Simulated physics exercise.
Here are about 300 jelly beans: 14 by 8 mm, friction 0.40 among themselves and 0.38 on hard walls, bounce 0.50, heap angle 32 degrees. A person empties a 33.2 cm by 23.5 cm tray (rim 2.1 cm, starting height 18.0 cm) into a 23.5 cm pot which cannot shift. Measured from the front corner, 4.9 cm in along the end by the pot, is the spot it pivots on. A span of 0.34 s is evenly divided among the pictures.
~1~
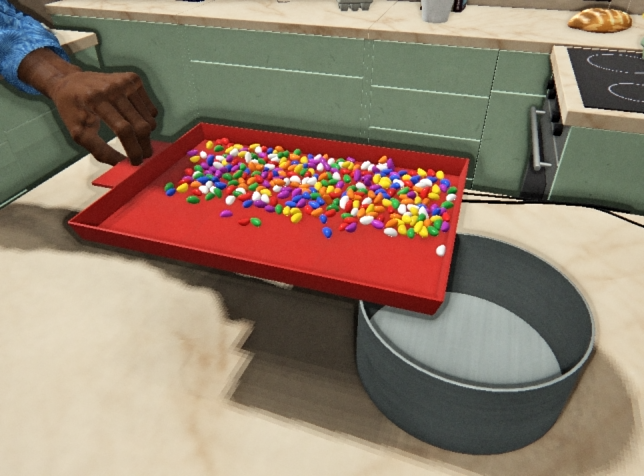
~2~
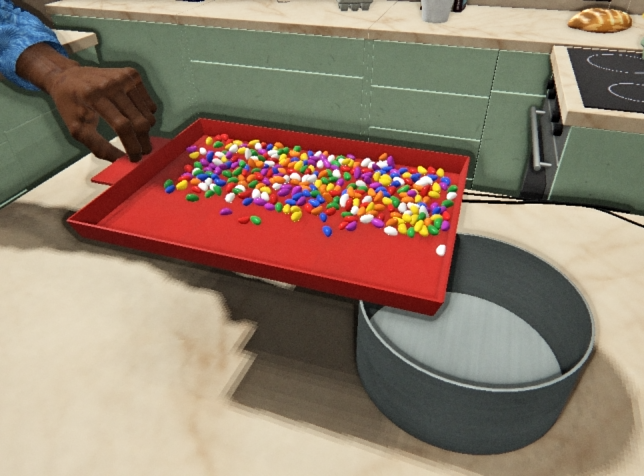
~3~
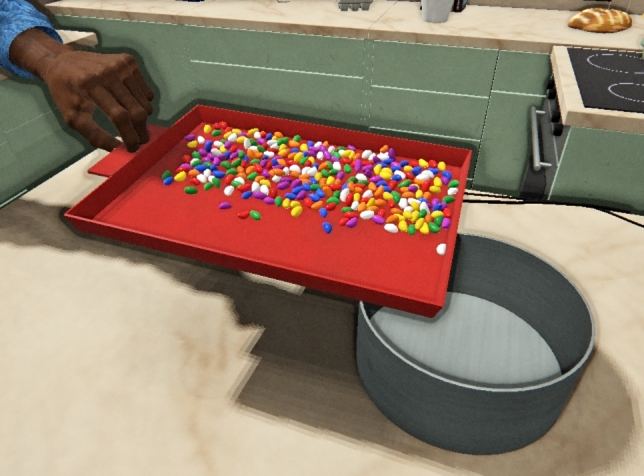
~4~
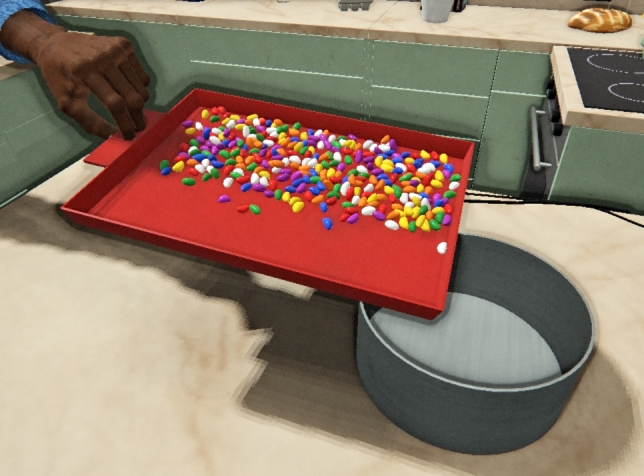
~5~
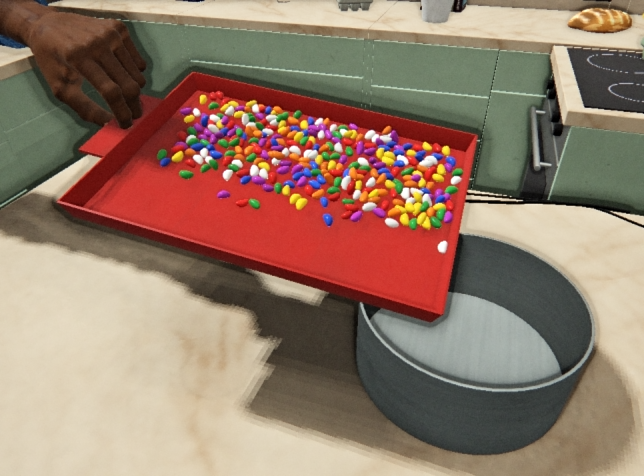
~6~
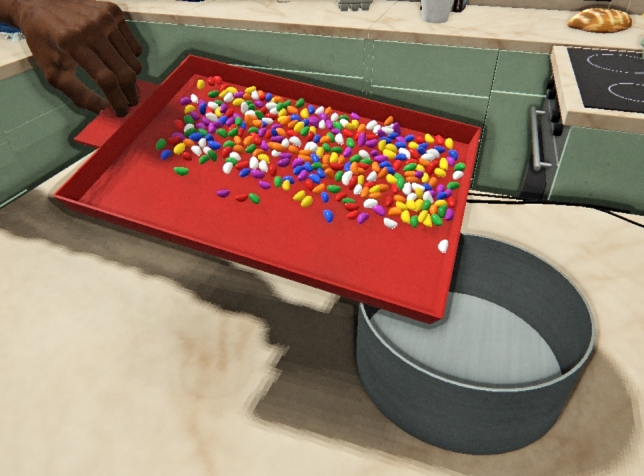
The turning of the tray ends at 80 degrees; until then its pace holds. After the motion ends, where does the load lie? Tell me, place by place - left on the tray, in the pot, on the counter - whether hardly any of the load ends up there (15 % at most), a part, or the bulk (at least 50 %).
Tray - hardly any, pot - hardly any, counter - the bulk.
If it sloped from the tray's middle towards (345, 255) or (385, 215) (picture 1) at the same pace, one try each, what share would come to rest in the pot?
The share comes to roughly 20 in a hundred, then roughly 65 in a hundred.
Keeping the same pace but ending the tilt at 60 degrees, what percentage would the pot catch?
Pot share: About 0 per cent.
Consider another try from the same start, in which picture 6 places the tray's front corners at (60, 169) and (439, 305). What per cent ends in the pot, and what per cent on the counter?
The pot gets 30 and the counter 70.
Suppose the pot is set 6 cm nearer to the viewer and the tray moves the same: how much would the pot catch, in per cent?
It would come to roughly 70 percent.
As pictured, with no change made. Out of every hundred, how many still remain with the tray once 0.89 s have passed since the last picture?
Estimate: Near 70 in a hundred.
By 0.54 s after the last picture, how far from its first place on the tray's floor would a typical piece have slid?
Displacement on the tray: Roughly 14 cm.
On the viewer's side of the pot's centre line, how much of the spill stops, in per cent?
Near 100 in a hundred.
Then, 0.54 s after the last picture, tilt 46 degrees; the tray holds 100 %, the pot 0 %.
Then, 0.89 s after the last picture, tilt 66 degrees; the tray holds 70 %, the pot 0 %.
Then, 1.33 s after the last picture, tilt 80 degrees; the tray holds 20 %, the pot 5 %.
In the end, tray 5 %, pot 5 %, counter 90 %.
